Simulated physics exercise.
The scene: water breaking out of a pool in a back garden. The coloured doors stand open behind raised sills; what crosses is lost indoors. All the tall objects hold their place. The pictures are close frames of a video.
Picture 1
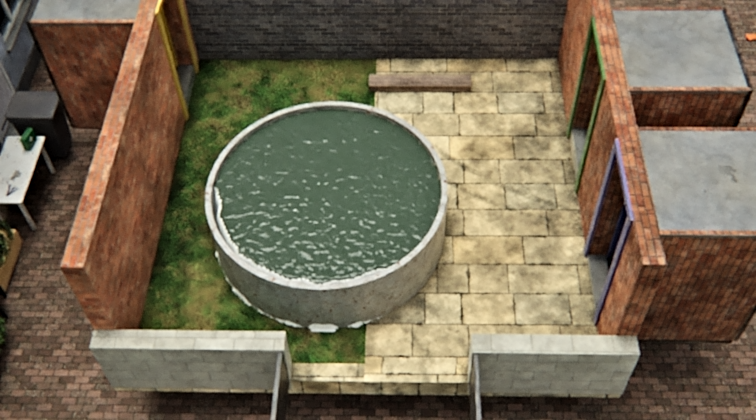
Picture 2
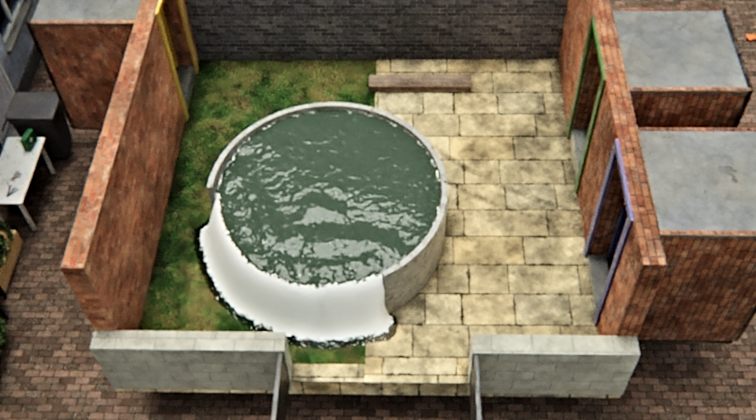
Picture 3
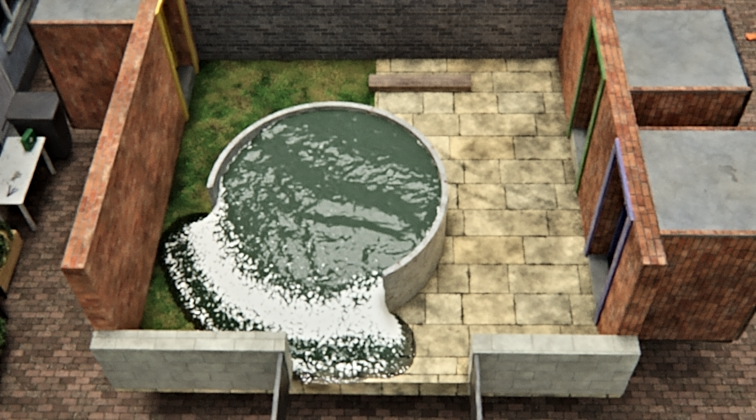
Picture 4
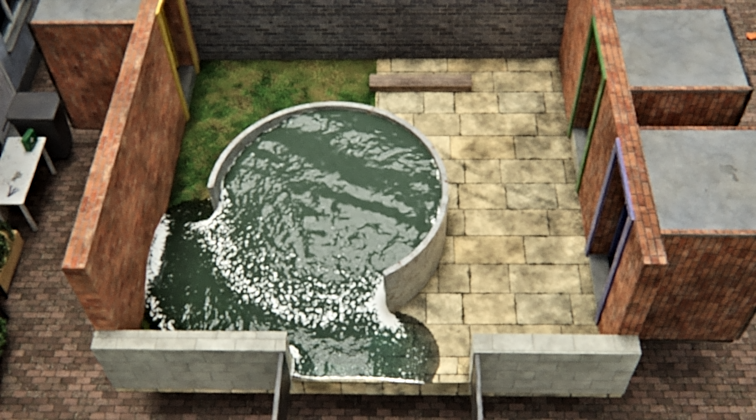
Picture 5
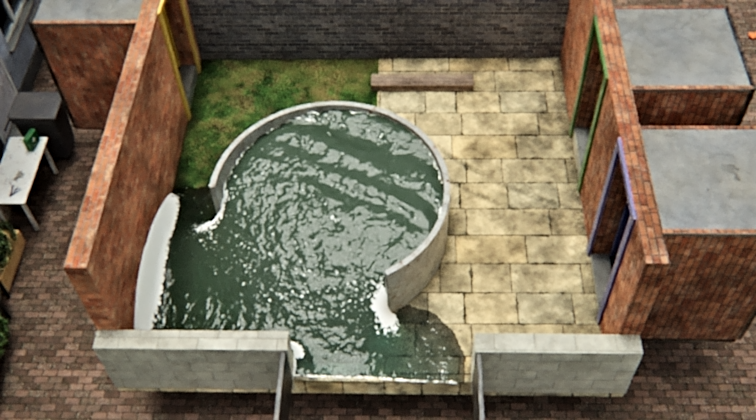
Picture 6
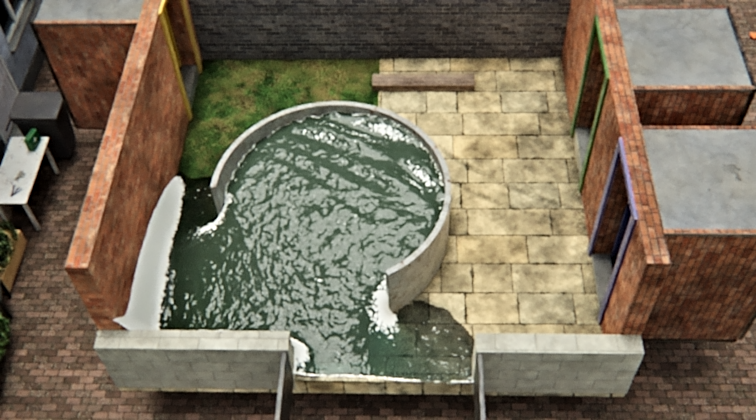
Water bursting from the lower left side of a round pool, spreading over grass and paving and surging against a brick wall.
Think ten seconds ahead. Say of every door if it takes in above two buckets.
In the end: The blue door holds within the limit; the yellow door holds within the limit; the green door holds within the limit.
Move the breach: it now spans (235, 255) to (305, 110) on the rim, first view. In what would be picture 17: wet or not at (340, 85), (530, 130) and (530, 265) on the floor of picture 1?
In that order: Under water, no water, free of water.
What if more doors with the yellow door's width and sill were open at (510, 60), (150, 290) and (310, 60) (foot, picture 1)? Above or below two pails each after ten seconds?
One after the other: Stays under, is over, stays under.
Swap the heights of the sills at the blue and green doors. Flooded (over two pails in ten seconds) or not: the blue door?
One by one: Blue door stays under.
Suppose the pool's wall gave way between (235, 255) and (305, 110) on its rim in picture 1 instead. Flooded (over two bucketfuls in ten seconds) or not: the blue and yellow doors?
My reading: The blue door lets more in, the yellow door takes more.
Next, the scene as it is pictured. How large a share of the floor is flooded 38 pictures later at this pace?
Close to 85 %.
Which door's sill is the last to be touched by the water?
The one in green.
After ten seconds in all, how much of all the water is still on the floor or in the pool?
Roughly 52 per cent.
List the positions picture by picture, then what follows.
The first frame shows still water in the round pool at (327, 191).
In the second frame, the front is at a hidden place, out from the gap at (265, 299).
In the third frame, the front is at (171, 233), out from the gap at (266, 301).
In the fourth frame, the front is at (167, 212), out from the gap at (267, 302).
In the fifth frame, water pours out at (269, 303) and has run to a hidden place.
In the sixth frame, the front is at (177, 178), out from the gap at (270, 303).
A moment on, water covers 25 % of the floor; the blue door not reached, the yellow door not reached, the green door not reached.
Next, water covers 30 % of the floor; the blue door not reached, the yellow door wet at the sill, nothing in, the green door not reached.
Then, water covers 50 % of the floor; the blue door wet at the sill, nothing in, the yellow door under two buckets in, the green door not reached.
Later, water covers 85 % of the floor; the blue door wet at the sill, nothing in, the yellow door under two buckets in, the green door wet at the sill, nothing in.
In the end, water covers 95 % of the floor; the blue door wet at the sill, nothing in, the yellow door under two buckets in, the green door wet at the sill, nothing in.
